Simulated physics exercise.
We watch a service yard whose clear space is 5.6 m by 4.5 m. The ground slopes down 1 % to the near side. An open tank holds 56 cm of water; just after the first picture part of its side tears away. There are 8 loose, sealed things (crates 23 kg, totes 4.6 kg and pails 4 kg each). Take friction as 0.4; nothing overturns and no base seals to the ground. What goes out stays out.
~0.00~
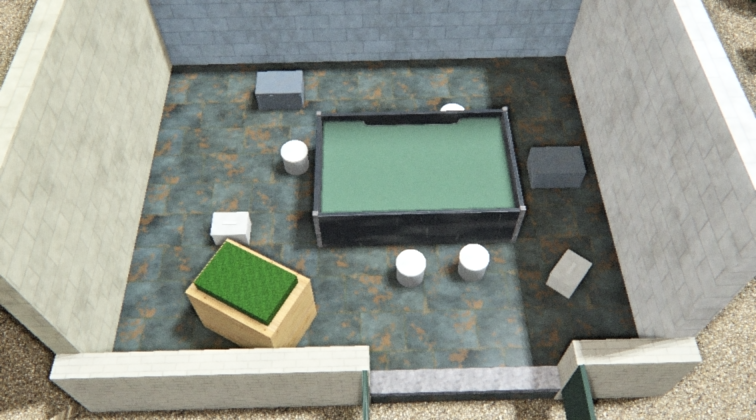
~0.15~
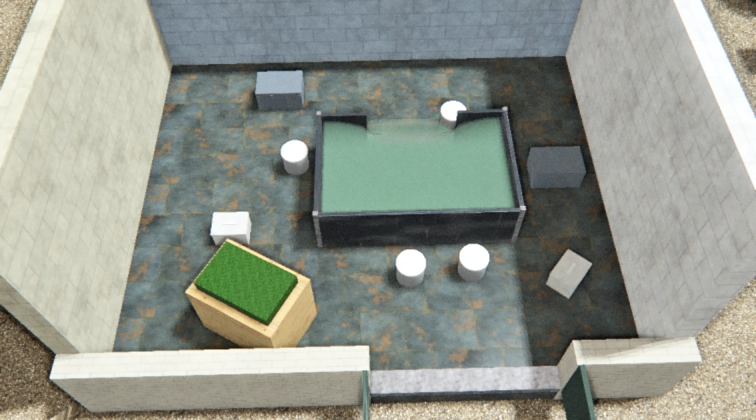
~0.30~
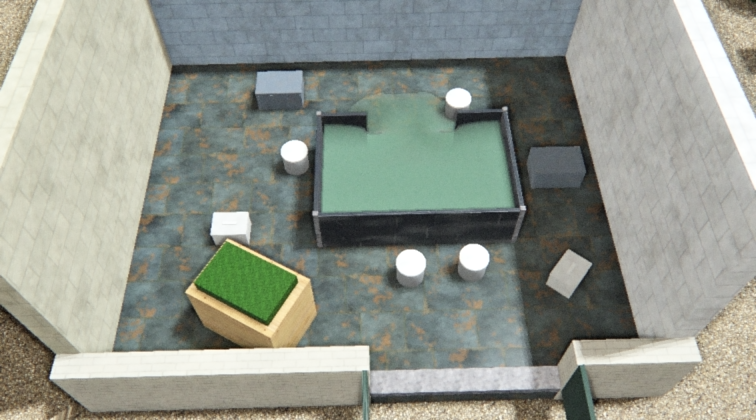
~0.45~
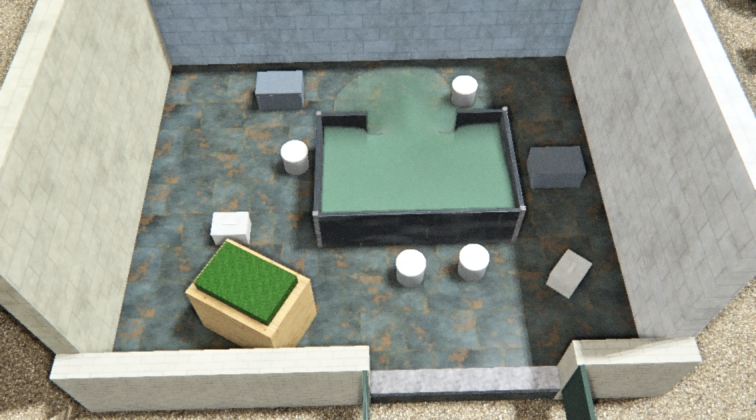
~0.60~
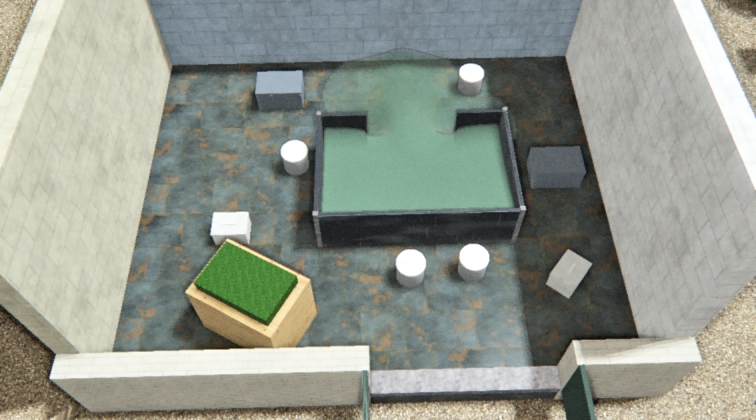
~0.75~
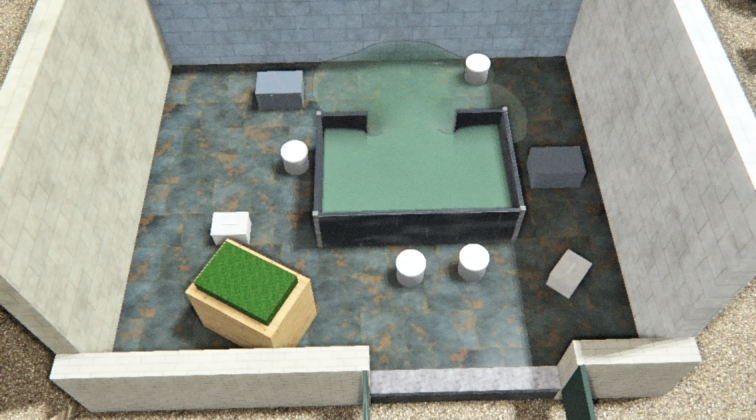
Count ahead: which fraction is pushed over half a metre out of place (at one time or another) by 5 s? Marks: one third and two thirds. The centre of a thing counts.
That comes to from one to two thirds.
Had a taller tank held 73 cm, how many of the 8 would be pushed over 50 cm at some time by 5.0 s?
In that case 5 of them.
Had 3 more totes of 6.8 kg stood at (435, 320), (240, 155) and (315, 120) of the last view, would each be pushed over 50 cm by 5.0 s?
In turn: Under, less, less.
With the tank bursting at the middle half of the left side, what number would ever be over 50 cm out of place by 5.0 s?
Then 2.
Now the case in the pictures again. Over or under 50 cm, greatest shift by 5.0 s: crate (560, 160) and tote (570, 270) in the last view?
In that order: More, over.
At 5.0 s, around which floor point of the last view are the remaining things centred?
At about (408, 230).
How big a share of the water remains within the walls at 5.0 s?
About 100 per cent.
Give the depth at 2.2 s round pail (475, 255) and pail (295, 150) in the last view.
Roughly 0 and 0 cm.
After 1.1 s 1 of 8 are over 50 cm from their spots; 0 afloat.
After 2.2 s 1 of 8 are over 50 cm from their spots; 0 afloat.
After 3.5 s 3 of 8 are over 50 cm from their spots; 0 afloat.
After 5.0 s 5 of 8 are over 50 cm from their spots, and 5 have been at some point; 2 afloat.
